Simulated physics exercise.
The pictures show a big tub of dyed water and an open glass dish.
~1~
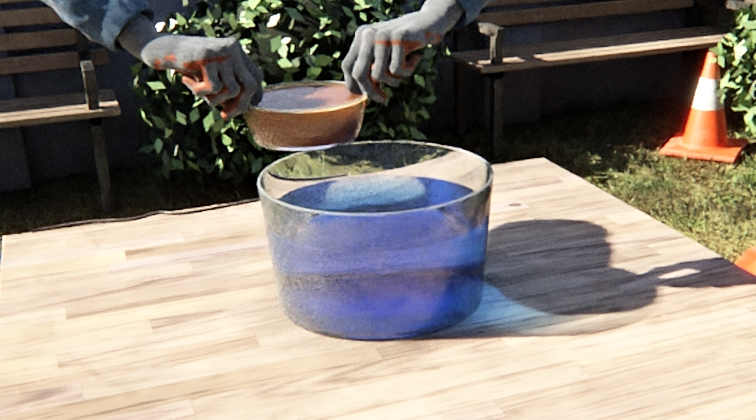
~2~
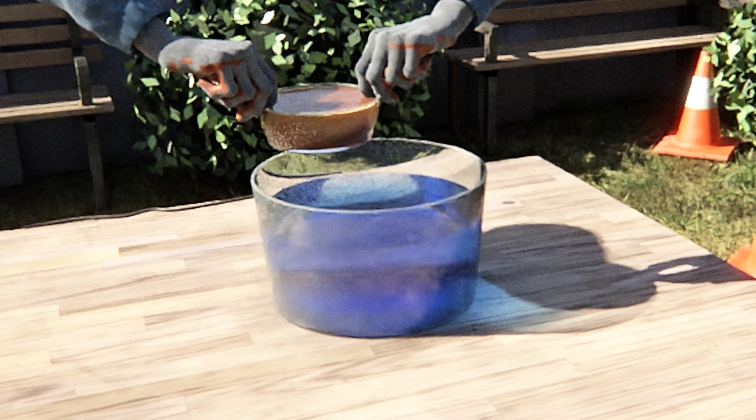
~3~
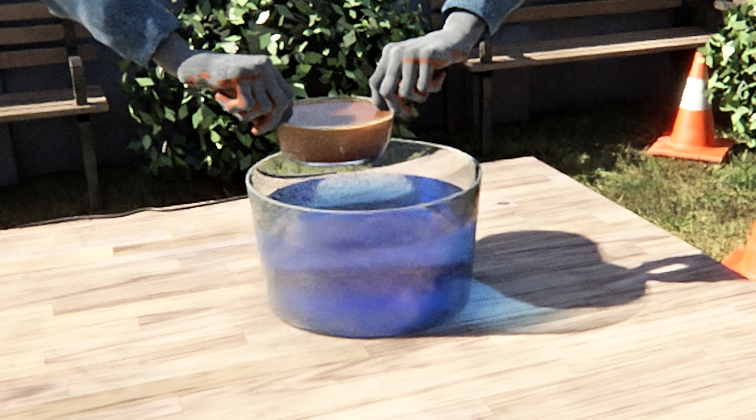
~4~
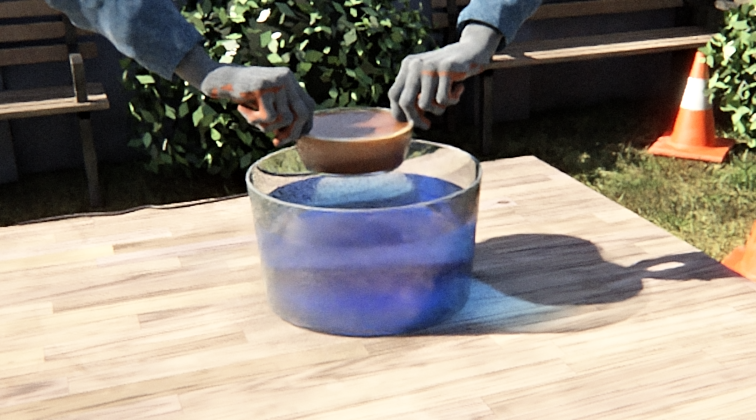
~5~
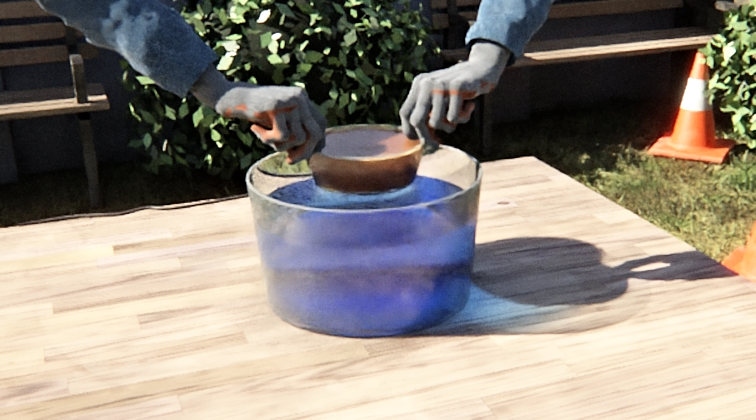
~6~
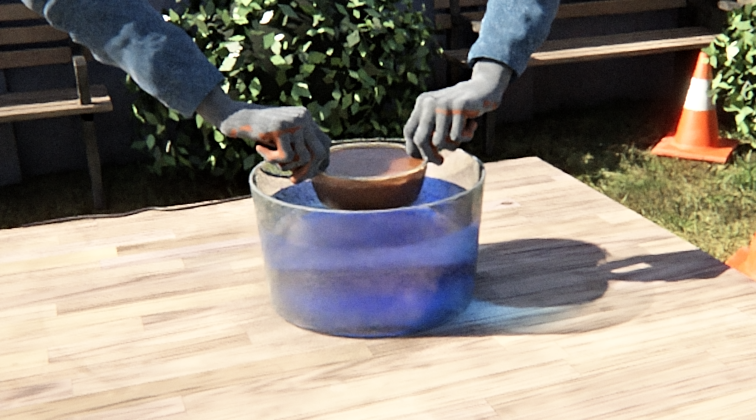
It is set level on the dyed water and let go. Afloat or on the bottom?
It goes under.
Soon after, the dish dips into the dyed water.
Later, dyed water pours in over its rim.
In the end, the dish lies on the bottom.
